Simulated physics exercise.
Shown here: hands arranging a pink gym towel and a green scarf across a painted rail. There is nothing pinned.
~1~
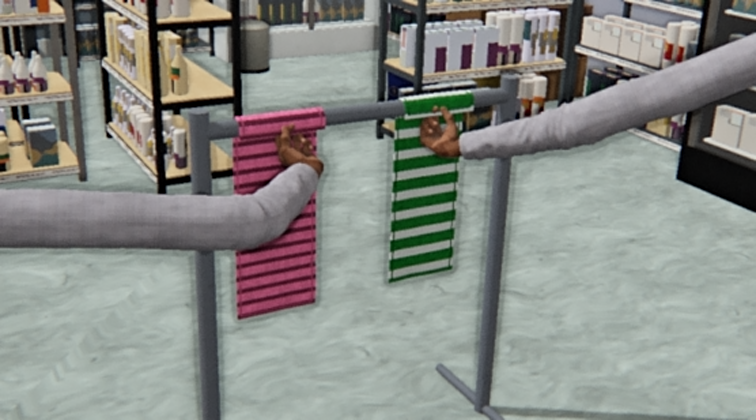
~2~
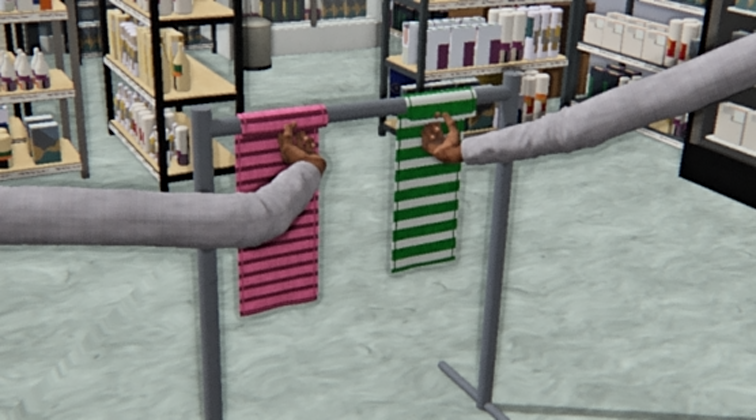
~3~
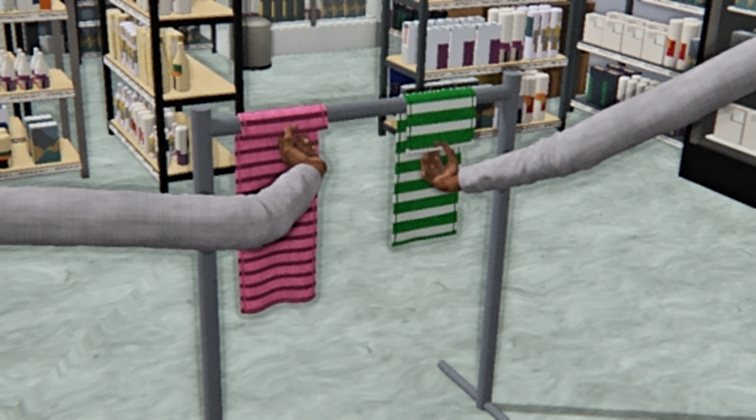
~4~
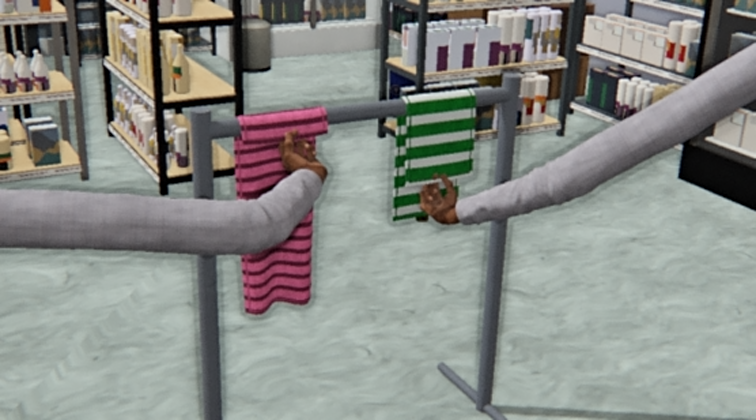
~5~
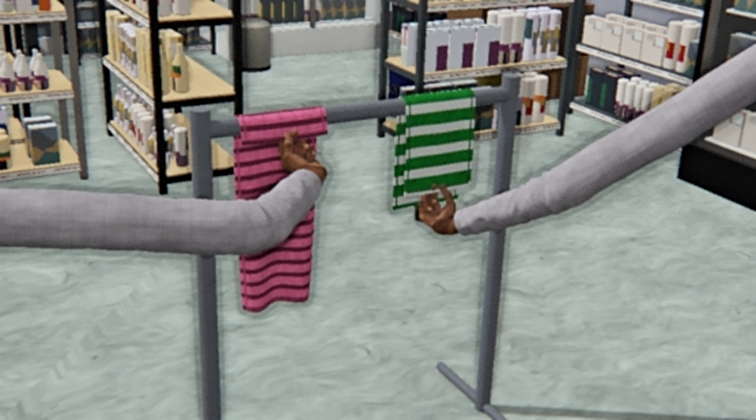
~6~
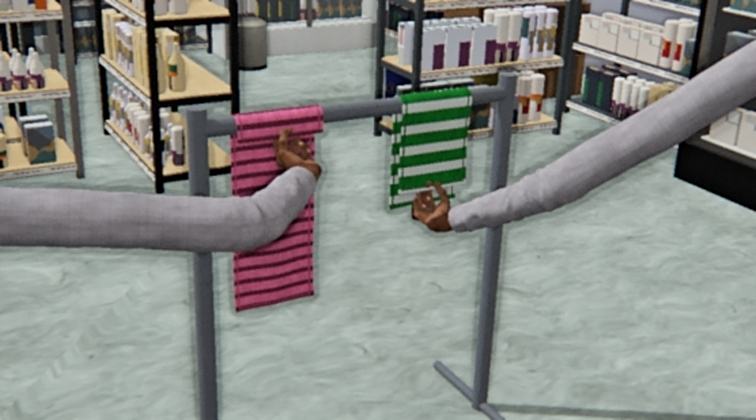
To begin with, a pink striped towel and a green striped scarf hang over a gray rail, each with a short front flap and a hand beside it. The right hand draws the scarf's front down until it nearly matches the back, while the left hand stays almost still and the towel sways slightly.
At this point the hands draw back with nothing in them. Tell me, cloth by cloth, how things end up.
In order: The pink gym towel most likely comes down. The green scarf most likely stays up.
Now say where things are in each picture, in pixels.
The first frame shows gym towel front hem (304, 126), back hem (296, 302); scarf front hem (423, 112), back hem (405, 275).
The second frame shows gym towel front hem (306, 124); scarf front hem (425, 117).
The third frame shows gym towel front hem (307, 127); scarf front hem (424, 146).
The fourth frame shows gym towel front hem (307, 132); scarf front hem (423, 179).
The fifth frame shows gym towel front hem (307, 132); scarf front hem (422, 190).
The sixth frame shows gym towel front hem (302, 129), back hem (294, 295), front far shorter than the back; scarf front hem (416, 187), back hem (407, 202), front almost as long as the back.
Then, 0.36 s later than the last view, gym towel clear of the rail and dropping near (274, 275); scarf at rest on the rail.
Then, 0.64 s later than the last view, gym towel in a heap on the floor; scarf at rest on the rail.
Finally, gym towel in a heap on the floor; scarf at rest on the rail. The pink gym towel is pulled off by its long side and the green scarf stays on.
